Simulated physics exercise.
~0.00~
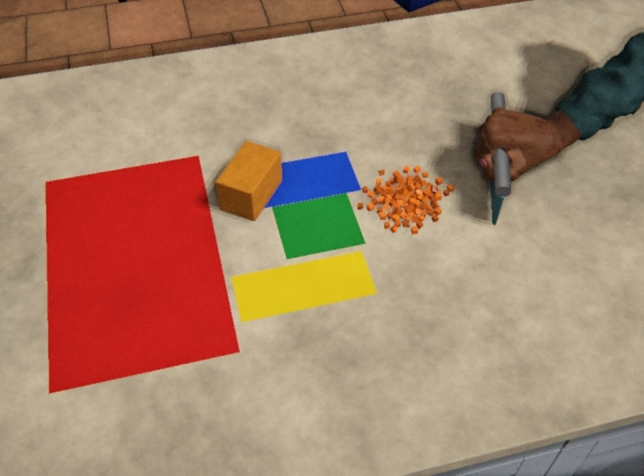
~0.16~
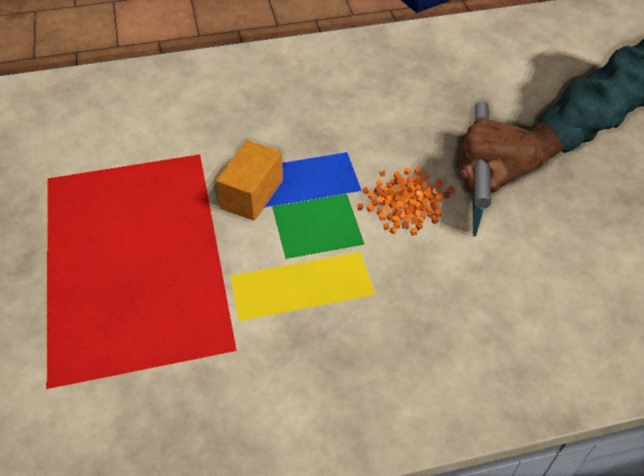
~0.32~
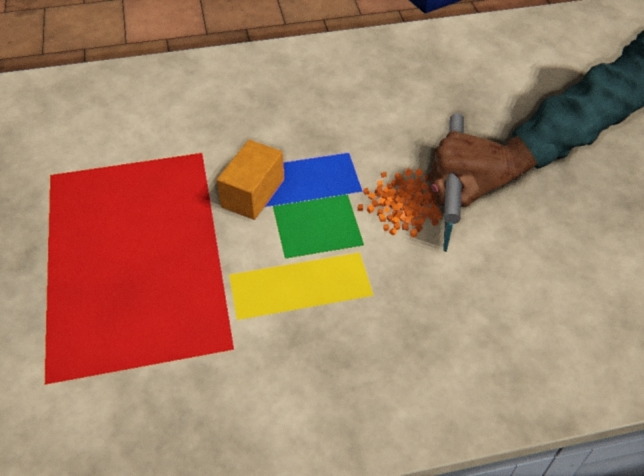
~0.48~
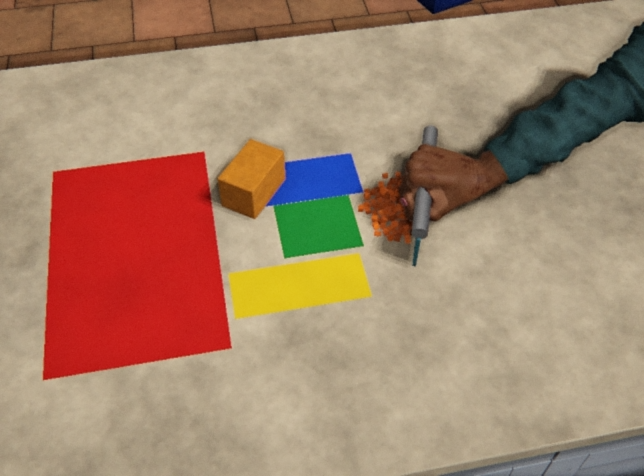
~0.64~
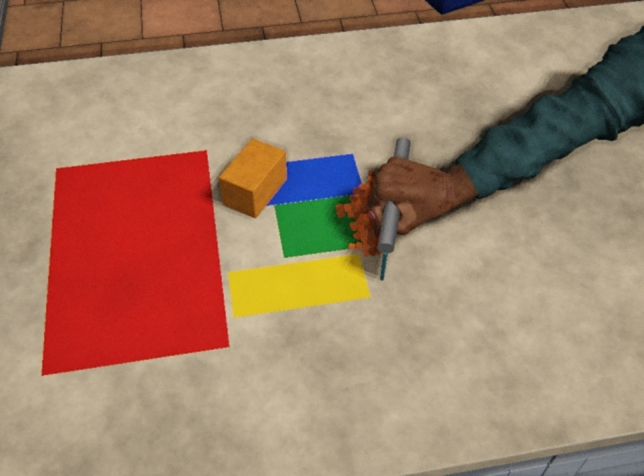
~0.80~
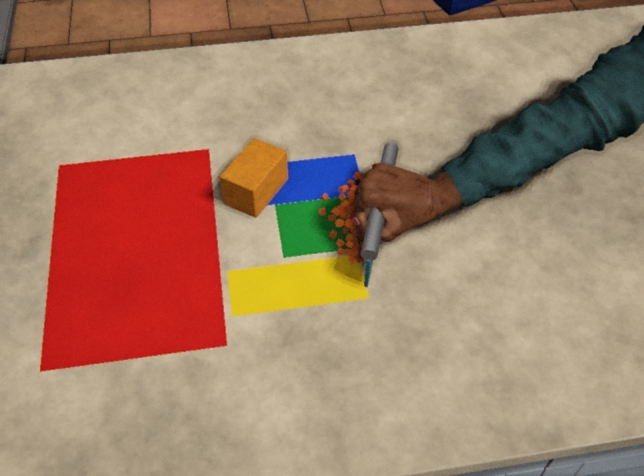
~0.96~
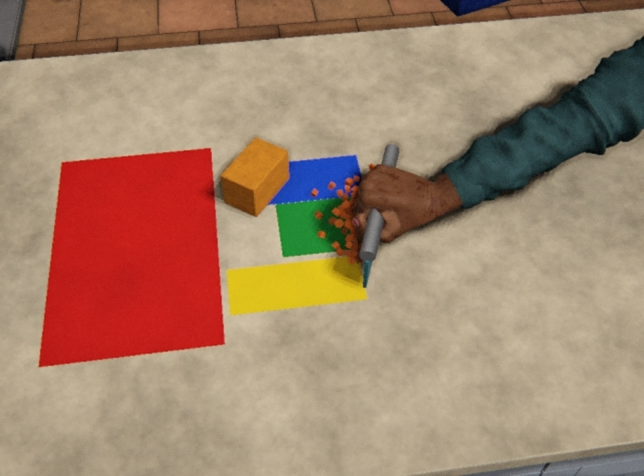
A hand in a teal sleeve grips a grey scraper at the right of a mottled beige worktop, seen from above at an angle with reddish tiles behind. A large red sheet lies at left, with smaller blue, green and yellow sheets near the middle, an orange-brown block beside the blue one, and a scatter of small orange cubes to their right. The hand moves the scraper left until it meets the cubes and pushes them along, bunching them together. They spread over the green sheet's edge as the scraper stops, some reaching the blue and yellow, many still off the sheets, none on the red.
